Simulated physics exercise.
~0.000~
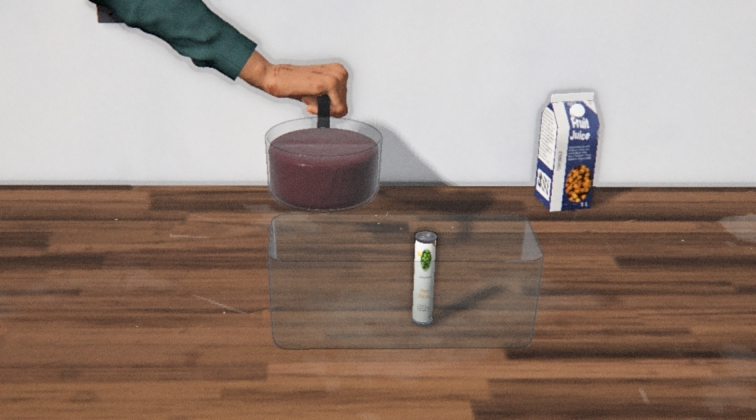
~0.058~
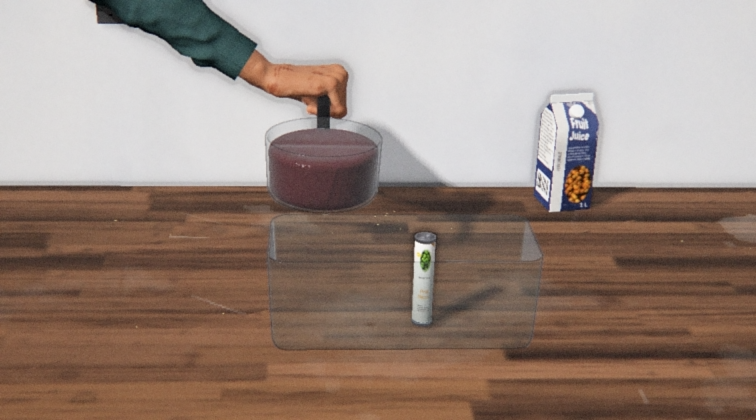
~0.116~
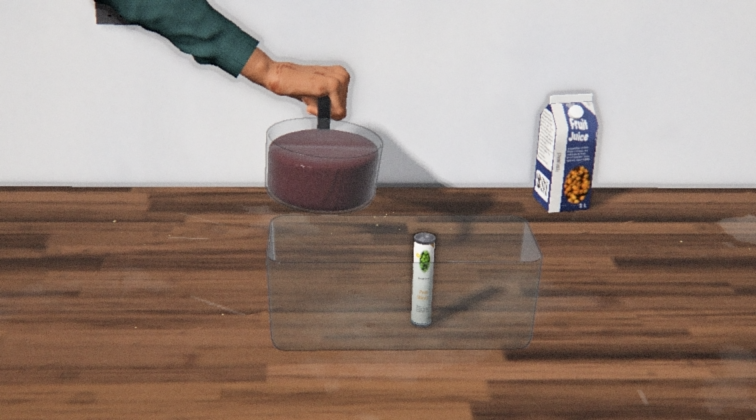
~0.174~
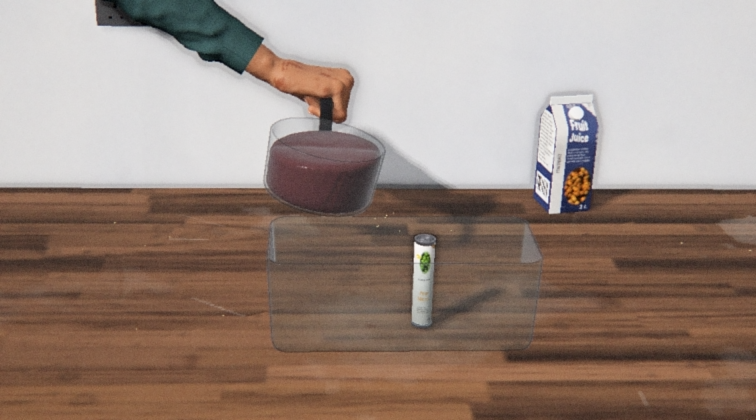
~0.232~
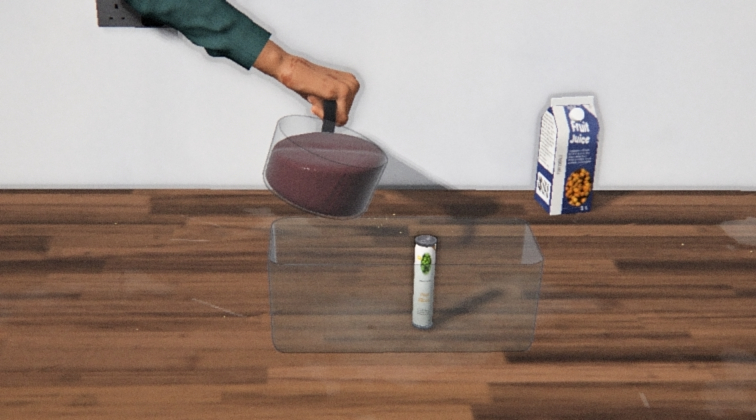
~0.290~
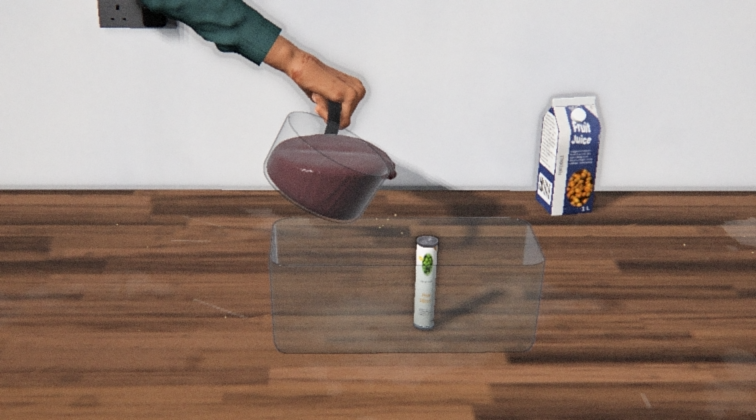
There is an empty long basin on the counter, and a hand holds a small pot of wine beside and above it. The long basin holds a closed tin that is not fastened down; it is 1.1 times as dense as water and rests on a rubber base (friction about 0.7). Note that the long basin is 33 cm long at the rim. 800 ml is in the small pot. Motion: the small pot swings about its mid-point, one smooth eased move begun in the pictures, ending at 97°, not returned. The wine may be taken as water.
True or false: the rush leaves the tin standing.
False.
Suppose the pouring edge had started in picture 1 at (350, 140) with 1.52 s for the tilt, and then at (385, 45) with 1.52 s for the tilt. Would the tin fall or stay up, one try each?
First it stays on its base; then it stays on its base.
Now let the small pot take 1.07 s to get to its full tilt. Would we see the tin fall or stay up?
Then it holds its balance.
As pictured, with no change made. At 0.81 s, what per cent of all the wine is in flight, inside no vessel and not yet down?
It comes to some 4 percent of the total.
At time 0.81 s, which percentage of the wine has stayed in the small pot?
Near 10 in a hundred.
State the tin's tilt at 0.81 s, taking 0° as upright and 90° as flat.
15°.
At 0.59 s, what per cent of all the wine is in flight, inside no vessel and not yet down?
My guess is roughly 28 %.
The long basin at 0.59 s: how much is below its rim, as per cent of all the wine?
The basin holds roughly 34 in a hundred parts at that moment.
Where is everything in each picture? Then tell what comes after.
In the first frame, tilt 0°; pouring edge (381, 138); surface from (269, 144) to (379, 144); the long basin's rim runs from (270, 238) to (535, 238); the tin's top is at (426, 240).
In the second frame, tilt 1°; pouring edge (381, 140); surface from (269, 144) to (379, 146).
In the third frame, tilt 5°; pouring edge (382, 144); surface from (269, 144) to (379, 147).
In the fourth frame, tilt 11°; pouring edge (384, 151); surface from (270, 145) to (381, 149).
In the fifth frame, tilt 19°; pouring edge (386, 160); surface from (272, 149) to (386, 152).
In the sixth frame, tilt 28°; pouring edge (388, 170); surface from (270, 150) to (387, 161); 4 per cent is over the edge.
Then, 0.59 s in, the tilt is 82° and 37 per cent is still to pour; the tin stands where it began.
Then, 0.81 s in, the tilt is 97° and 9 per cent is still to pour; the tin leans 14°.
Then, 1.05 s in, the tilt is 97° and 2 per cent is still to pour; the tin lies on its side.
Then, 1.30 s in, the tilt is 97° and 0 per cent is still to pour; the tin lies on its side.
Finally, the tin lies on its side.
